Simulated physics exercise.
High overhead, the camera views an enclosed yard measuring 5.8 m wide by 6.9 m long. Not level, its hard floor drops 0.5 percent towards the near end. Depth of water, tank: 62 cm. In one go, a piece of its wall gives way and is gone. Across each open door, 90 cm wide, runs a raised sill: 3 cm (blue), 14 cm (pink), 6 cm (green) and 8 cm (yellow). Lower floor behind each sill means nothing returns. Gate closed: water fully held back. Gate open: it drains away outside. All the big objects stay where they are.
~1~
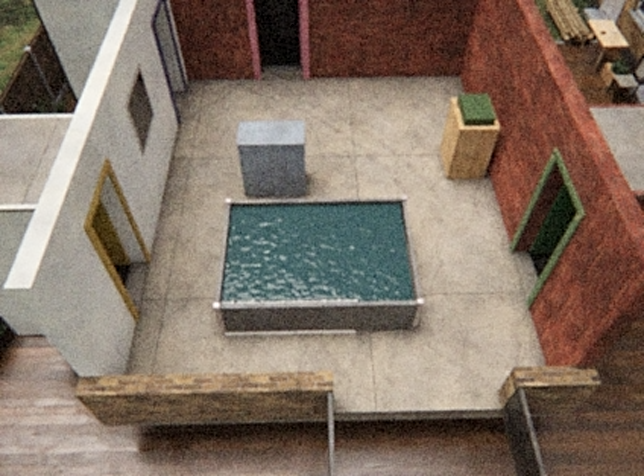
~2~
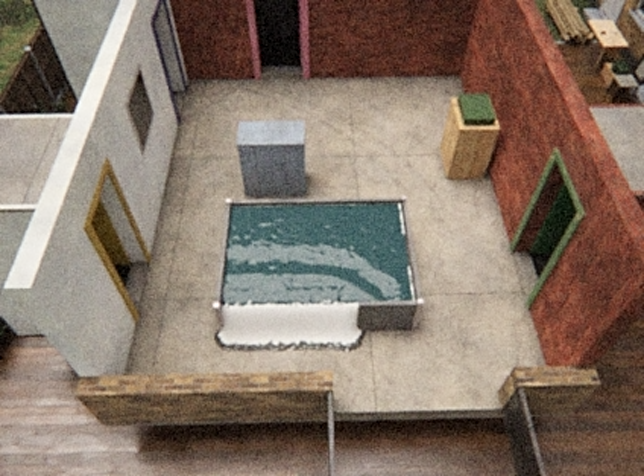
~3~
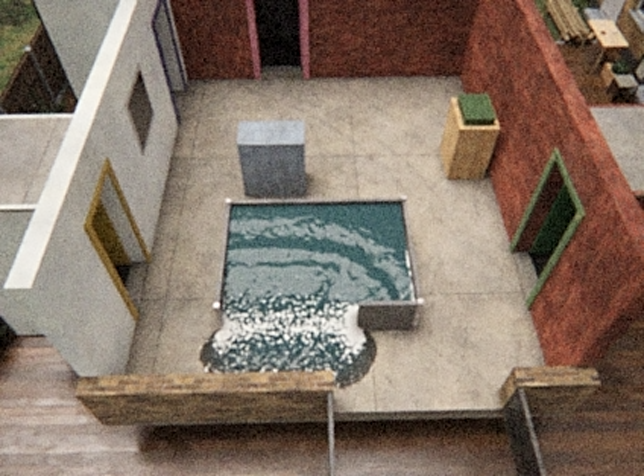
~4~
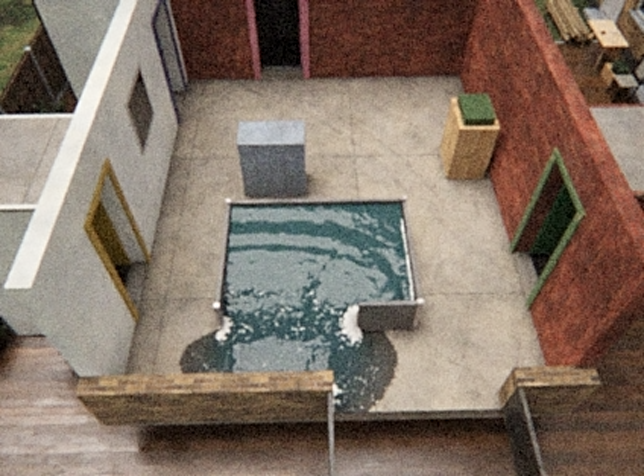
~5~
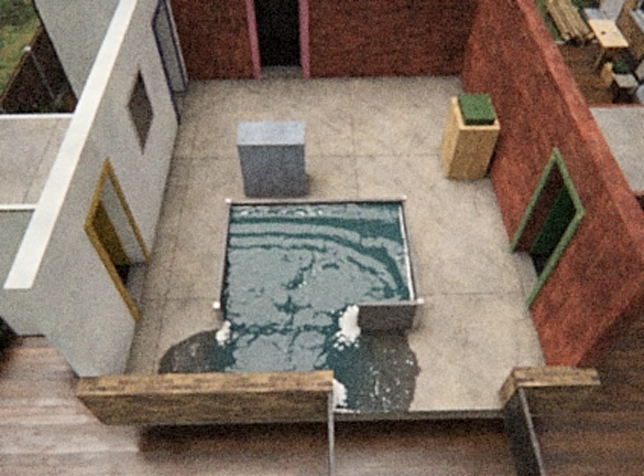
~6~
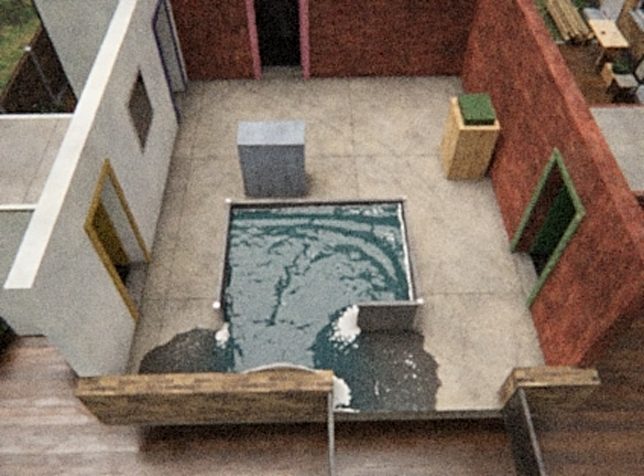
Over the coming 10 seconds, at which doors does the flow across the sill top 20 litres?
Blue door: Outstrips the figure; pink door: Lags behind the figure; green door: Lags behind the figure; yellow door: Outstrips the figure.
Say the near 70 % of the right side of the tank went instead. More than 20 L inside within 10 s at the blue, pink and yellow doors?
The blue door comes out less than that, the pink door less than that and the yellow door less than that.
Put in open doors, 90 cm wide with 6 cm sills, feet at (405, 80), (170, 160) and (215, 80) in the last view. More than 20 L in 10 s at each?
Taking them in order, the first gets too little, the second too little and the third enough.
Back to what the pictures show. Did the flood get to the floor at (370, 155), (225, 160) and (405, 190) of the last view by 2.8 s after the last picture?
First spot not yet wet, second submerged, third not yet wet.
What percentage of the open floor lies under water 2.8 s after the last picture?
Roughly 45 percent.
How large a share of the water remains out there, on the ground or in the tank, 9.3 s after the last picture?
About 66 percent of the water remains.
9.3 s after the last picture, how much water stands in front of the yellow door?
Roughly 5.5 cm deep.
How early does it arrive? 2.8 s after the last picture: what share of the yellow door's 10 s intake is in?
By then it's near 60% of the total.
Then, 0.7 s after the last picture water covers 10 % of the floor and is deepest (54 cm) near (121, 399); blue door not reached, pink door not reached, green door not reached, yellow door not reached.
Then, 1.5 s after the last picture water covers 25 % of the floor and is deepest (50 cm) near (134, 398); blue door not reached, pink door not reached, green door not reached, yellow door 15 cm at the sill, 2 L in.
Then, 2.8 s after the last picture water covers 45 % of the floor and is deepest (26 cm) near (121, 399); blue door 3 cm at the sill, 0 L in, pink door not reached, green door 6 cm at the sill, 0 L in, yellow door 13 cm at the sill, 28 L in.
Then, 5.3 s after the last picture water covers 75 % of the floor and is deepest (15 cm) near (285, 395); blue door 8 cm at the sill, 16 L in, pink door 10 cm at the sill, 0 L in, green door 4 cm at the sill, 1 L in, yellow door 9 cm at the sill, 44 L in.
Then, 9.3 s after the last picture water covers 100 % of the floor and is deepest (10 cm) near (462, 110); blue door 7 cm at the sill, 83 L in, pink door 5 cm at the sill, 1 L in, green door 3 cm at the sill, 1 L in, yellow door 6 cm at the sill, 46 L in.
